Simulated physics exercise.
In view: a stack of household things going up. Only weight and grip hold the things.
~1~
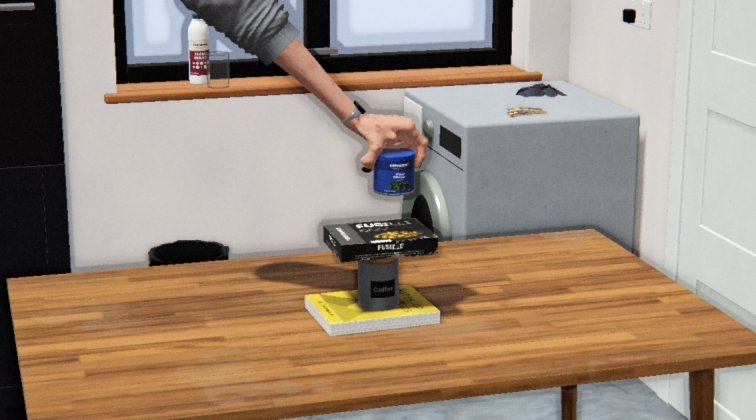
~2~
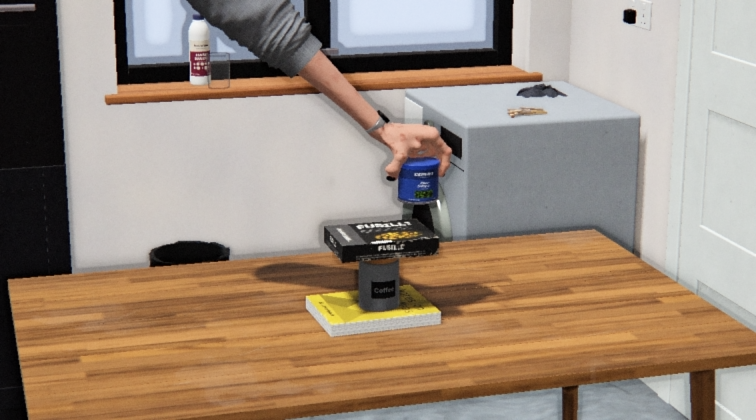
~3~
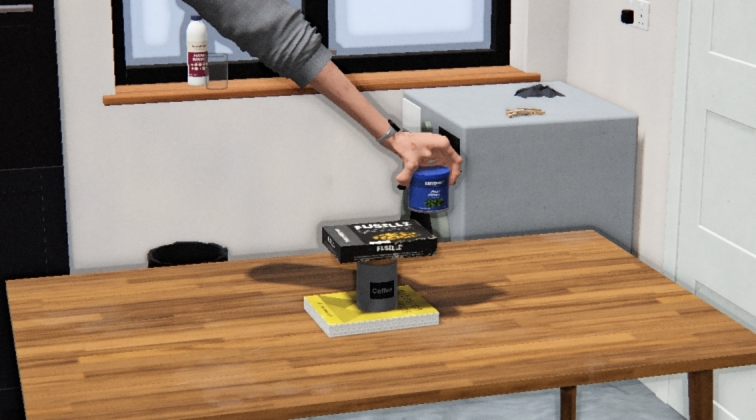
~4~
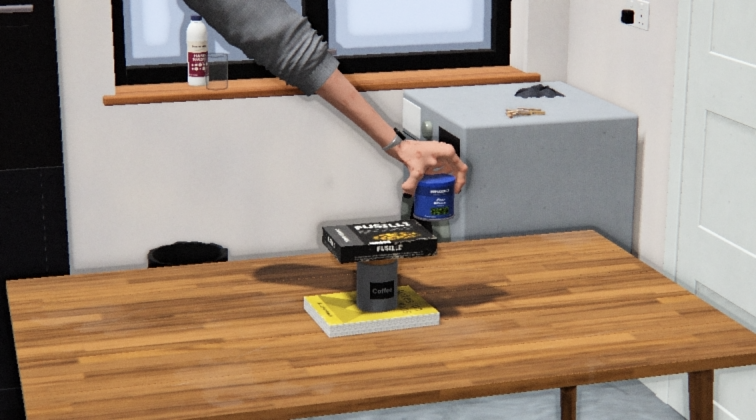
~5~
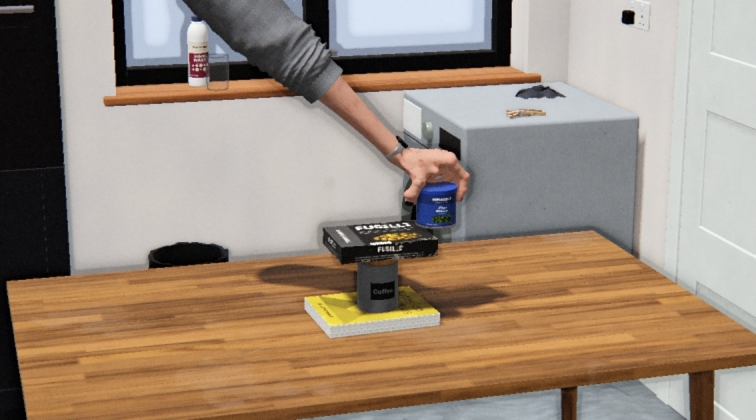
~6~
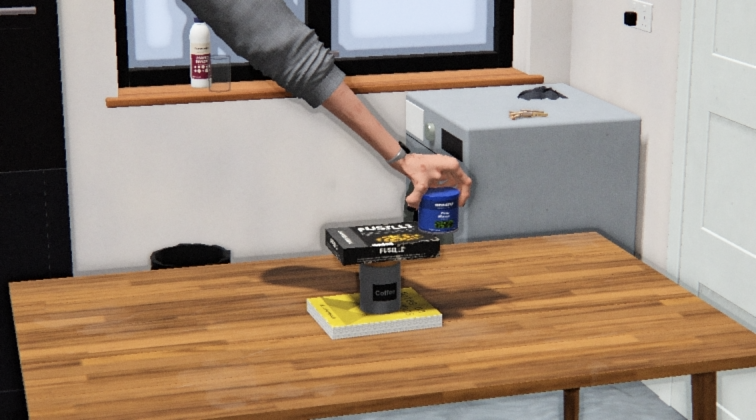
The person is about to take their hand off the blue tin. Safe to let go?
Outcome: The pile loses its balance.
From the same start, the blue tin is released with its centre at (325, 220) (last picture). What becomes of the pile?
Then it loses its balance.
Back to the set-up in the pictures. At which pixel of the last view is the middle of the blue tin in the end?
Around (463, 293).
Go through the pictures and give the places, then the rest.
In the first frame, still above its spot; blue tin (394, 171); grey jar (378, 277).
In the second frame, still above its spot; blue tin (418, 180); yellow book (372, 310).
In the third frame, still above its spot; blue tin (428, 189); black packet (379, 241).
In the fourth frame, still above its spot; blue tin (434, 197); grey jar (377, 279).
In the fifth frame, still above its spot; blue tin (436, 205); yellow book (371, 311).
In the sixth frame, in place under the hand; blue tin (438, 210); black packet (382, 243).
Then, 0.30 s later than the last frame, blue tin now fallen.
Then, 0.40 s later than the last frame, things are still on the move.
Then, 0.50 s later than the last frame, as before.
Then, 1.60 s later than the last frame, nothing new.
When it is over, fallen, blue tin; the other 3 as before. End places, in pixels of the last picture, blue tin near (463, 293). The pile comes apart.
